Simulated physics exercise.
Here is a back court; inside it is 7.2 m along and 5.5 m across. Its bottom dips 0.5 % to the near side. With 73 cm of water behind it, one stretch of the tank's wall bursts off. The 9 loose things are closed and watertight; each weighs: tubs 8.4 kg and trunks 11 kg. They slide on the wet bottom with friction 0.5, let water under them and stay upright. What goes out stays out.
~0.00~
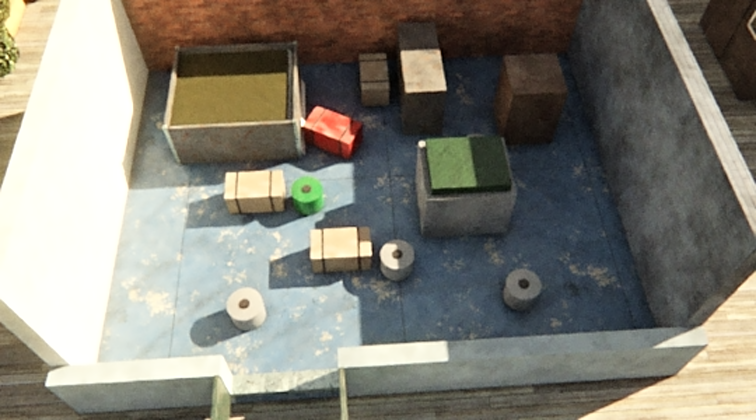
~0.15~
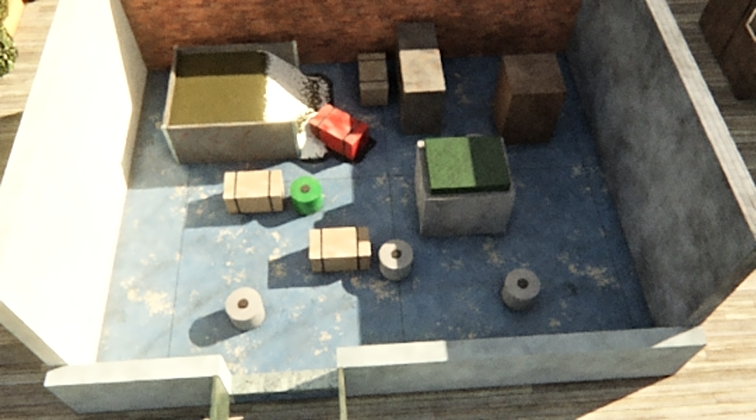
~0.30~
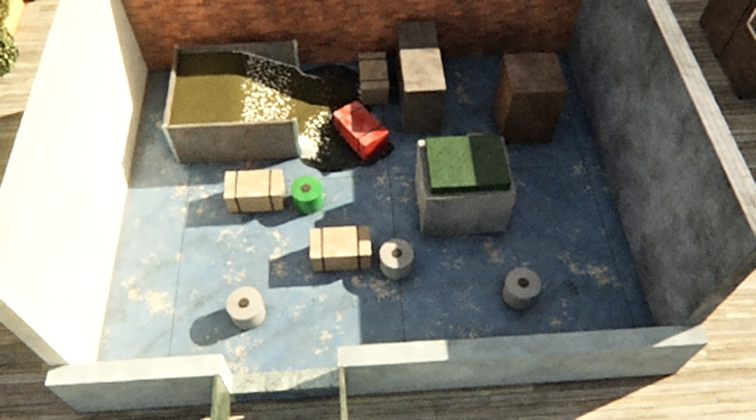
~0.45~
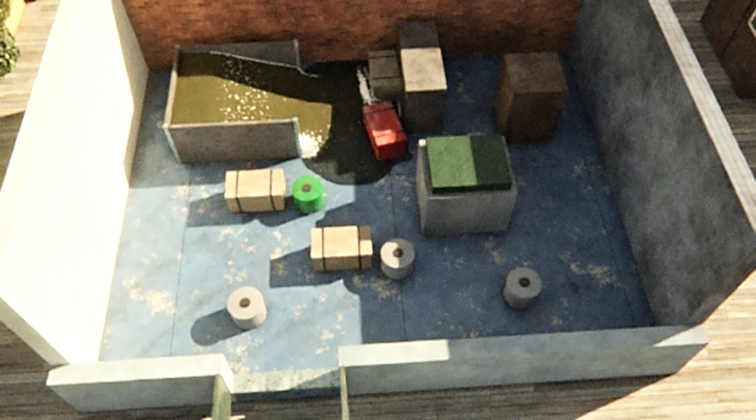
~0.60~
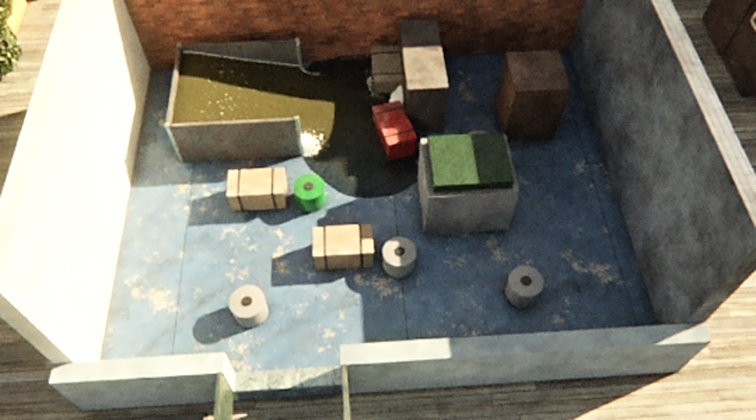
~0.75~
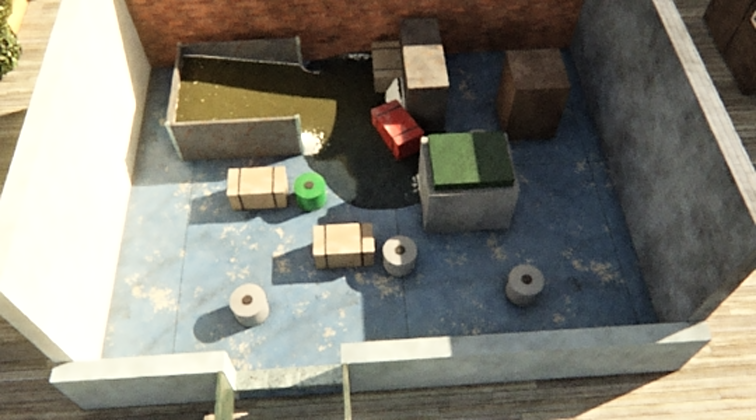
The video shows a walled courtyard where the right side of a water-filled tank opens and dark water spreads across the blue floor, pushing a red trunk rightward past the still green tub, while most other objects stay put.
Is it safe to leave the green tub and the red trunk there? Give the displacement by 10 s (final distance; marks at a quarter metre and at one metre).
The green tub moves a short way; the red trunk travels far.
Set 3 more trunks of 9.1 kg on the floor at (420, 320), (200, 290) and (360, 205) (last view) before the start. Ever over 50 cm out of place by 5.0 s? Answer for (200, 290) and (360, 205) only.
In that order: Under, past it.
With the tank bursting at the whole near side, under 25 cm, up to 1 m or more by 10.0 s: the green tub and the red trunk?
Then the green tub travels far, the red trunk barely shifts.
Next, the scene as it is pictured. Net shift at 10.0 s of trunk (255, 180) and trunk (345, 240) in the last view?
In turn: 5 cm, 80 cm.
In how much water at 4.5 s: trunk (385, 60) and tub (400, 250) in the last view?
Roughly 10 and 3 cm.
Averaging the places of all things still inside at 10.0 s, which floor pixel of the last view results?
At about (346, 203).
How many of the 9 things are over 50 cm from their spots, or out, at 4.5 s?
5 of them.
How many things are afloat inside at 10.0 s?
At that moment 7.
After 2.0 s the green tub is near (309, 185), 0.0 m from its start, aground; the red trunk is near (474, 120), 2.1 m from its start, afloat; 0 of 9 are out; 3 afloat.
After 4.5 s the green tub is near (291, 220), 0.6 m from its start, aground; the red trunk is near (470, 65), 2.4 m from its start, afloat; 0 of 9 are out; 2 afloat.
After 7.0 s the green tub is near (290, 222), 0.7 m from its start, aground; the red trunk is near (467, 56), 2.5 m from its start, afloat; 0 of 9 are out; 6 afloat.
After 10.0 s the green tub is near (288, 214), 0.6 m from its start, afloat; the red trunk is near (514, 56), 3.2 m from its start, afloat; 0 of 9 are out; 7 afloat.
